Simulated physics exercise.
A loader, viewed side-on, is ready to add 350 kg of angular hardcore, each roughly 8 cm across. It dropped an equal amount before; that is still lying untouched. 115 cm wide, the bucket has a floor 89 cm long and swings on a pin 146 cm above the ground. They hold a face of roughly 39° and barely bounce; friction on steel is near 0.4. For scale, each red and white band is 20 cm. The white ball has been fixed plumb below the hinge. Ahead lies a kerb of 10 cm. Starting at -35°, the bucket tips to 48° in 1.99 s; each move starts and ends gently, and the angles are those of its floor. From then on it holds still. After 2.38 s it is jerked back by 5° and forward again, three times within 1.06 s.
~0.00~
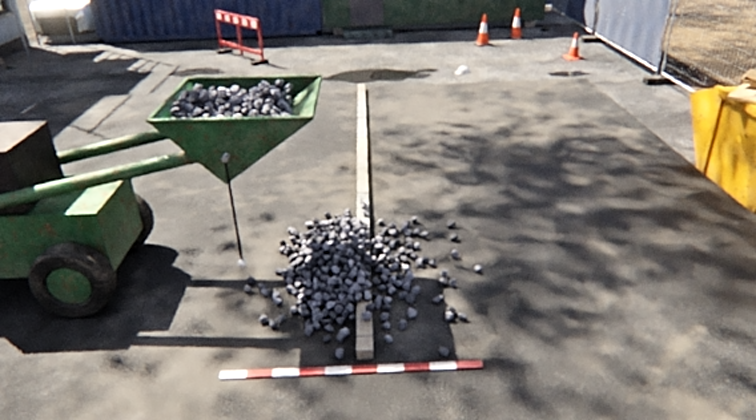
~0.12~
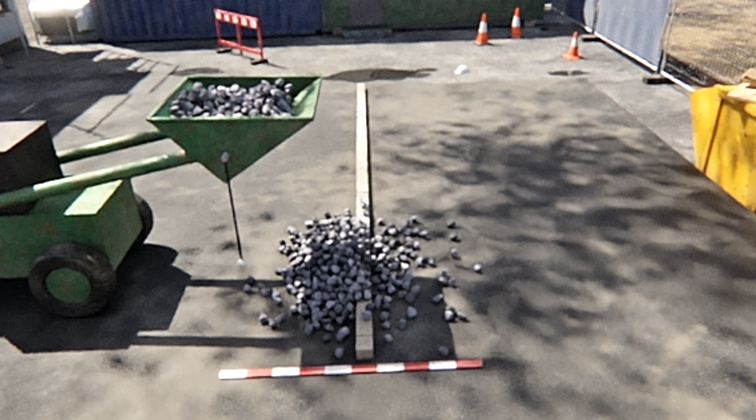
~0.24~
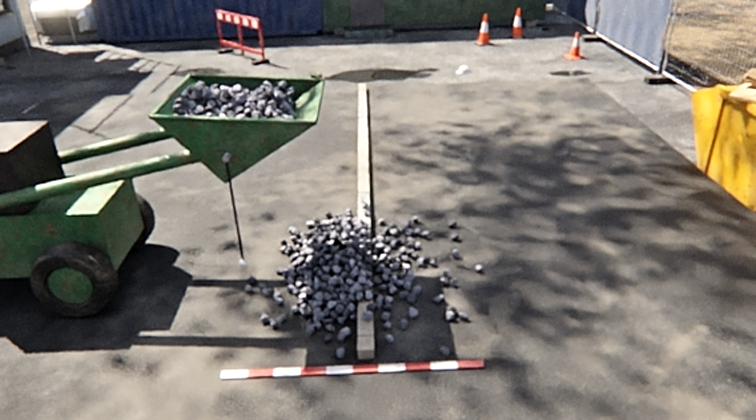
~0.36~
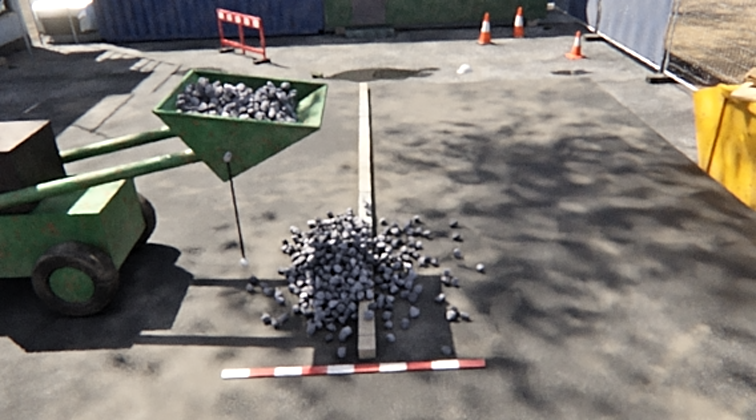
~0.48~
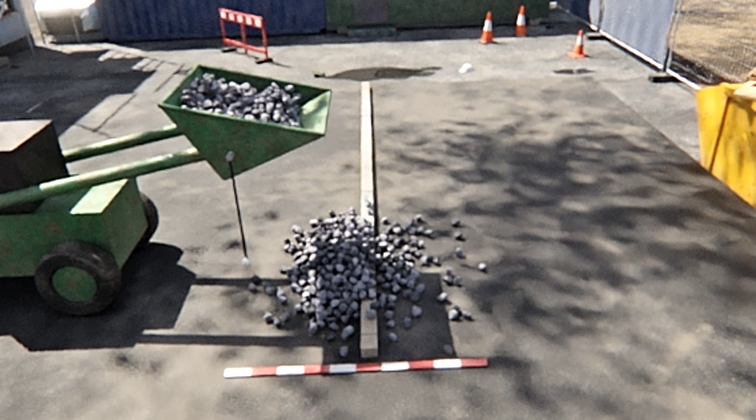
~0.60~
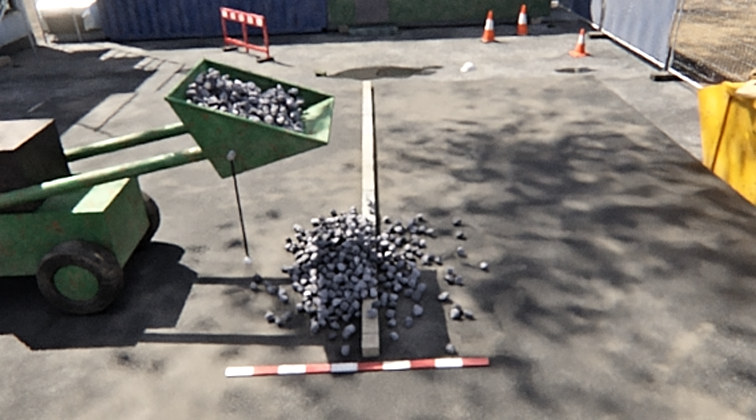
The video shows a green wheeled loader holding a bucket of dark grey stones beside a scattered pile lying across a narrow kerb; the bucket slowly tilts forward, its right edge lowering, while the pile stays still.
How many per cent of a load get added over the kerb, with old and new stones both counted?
32 %.
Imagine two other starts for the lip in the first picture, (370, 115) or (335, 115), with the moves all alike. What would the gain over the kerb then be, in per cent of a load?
First place: Roughly 95 %; second place: Roughly 55 %.
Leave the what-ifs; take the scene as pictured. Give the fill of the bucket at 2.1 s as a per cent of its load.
10 %.
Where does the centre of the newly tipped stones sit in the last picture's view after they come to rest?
I'd point to about (344, 253).
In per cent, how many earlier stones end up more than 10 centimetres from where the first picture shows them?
Some 10 percent, give or take.
After 1.5 s the floor is at 35°; in per cent of one load, 96 in the bucket, 87 on this side of the kerb, 17 over the kerb; the foremost stones are at (462, 266).
After 2.1 s the floor is at 48°; in per cent of one load, 8 in the bucket, 167 on this side of the kerb, 25 over the kerb; the foremost stones are at (462, 266).
After 3.9 s the floor is at 48°; in per cent of one load, 0 in the bucket, 151 on this side of the kerb, 49 over the kerb; the foremost stones are at (469, 243).
After 6.6 s the floor is at 48°; in per cent of one load, 0 in the bucket, 151 on this side of the kerb, 49 over the kerb; the foremost stones are at (469, 243). Net gain over the kerb, 32.
